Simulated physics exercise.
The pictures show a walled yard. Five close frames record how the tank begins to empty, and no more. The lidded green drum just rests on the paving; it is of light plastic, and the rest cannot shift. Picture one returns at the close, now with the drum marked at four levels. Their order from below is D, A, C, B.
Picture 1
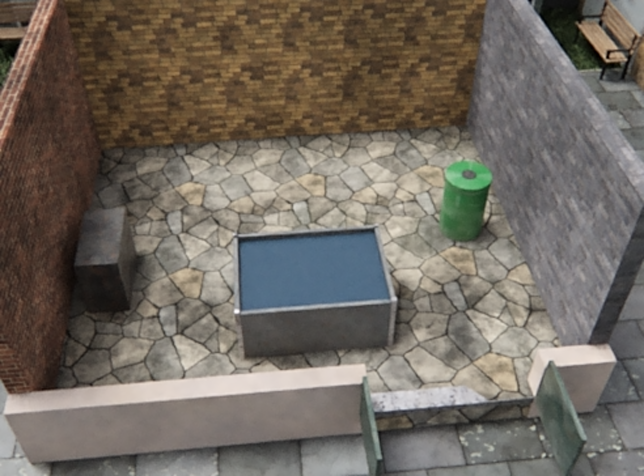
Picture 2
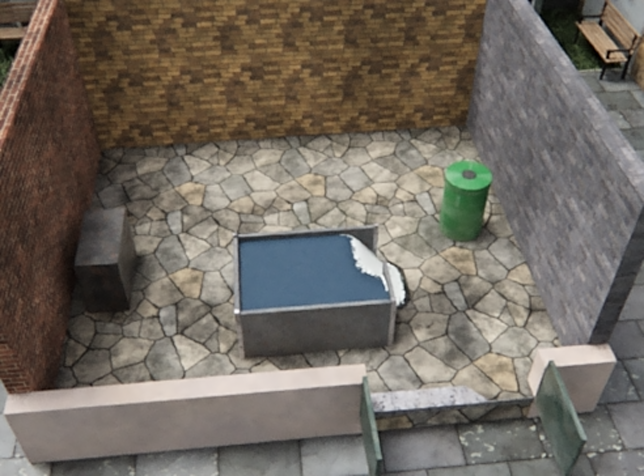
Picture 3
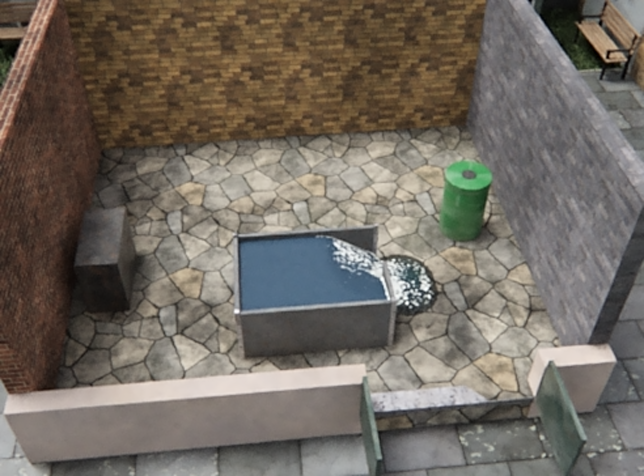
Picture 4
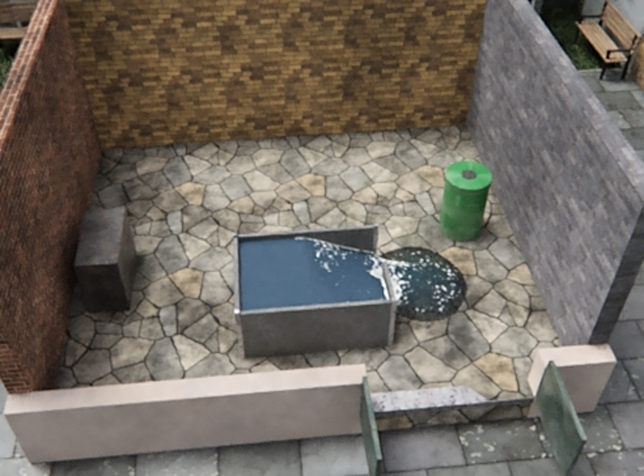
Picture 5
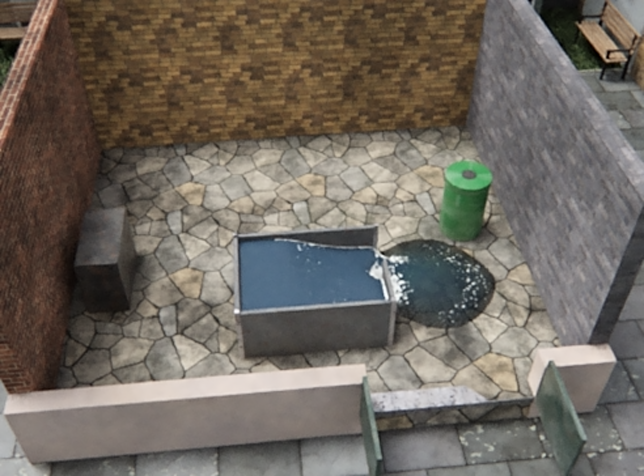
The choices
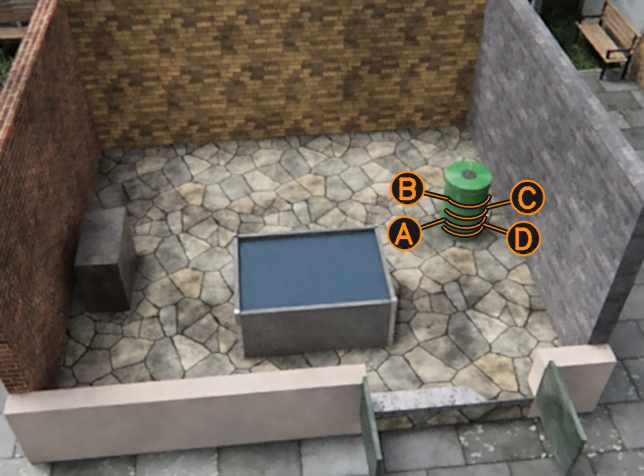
In a walled yard, water pours from a tank's right side and spreads across the paving.
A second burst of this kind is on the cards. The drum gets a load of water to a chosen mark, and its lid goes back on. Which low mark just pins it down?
A will do.
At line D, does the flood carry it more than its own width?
Yes, it does.
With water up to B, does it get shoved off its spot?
No, not at all.
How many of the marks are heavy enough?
Three of the four.
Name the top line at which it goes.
Line D.
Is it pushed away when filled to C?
No, that is safe.
In orange, A at (468, 228); B at (472, 206); C at (470, 218); D at (467, 235); from the bottom up D, A, C, B.
If A is chosen, it does not move.
If B is chosen, it does not move.
If C is chosen, it does not move.
If D is chosen, it is pushed about twice its own width away.
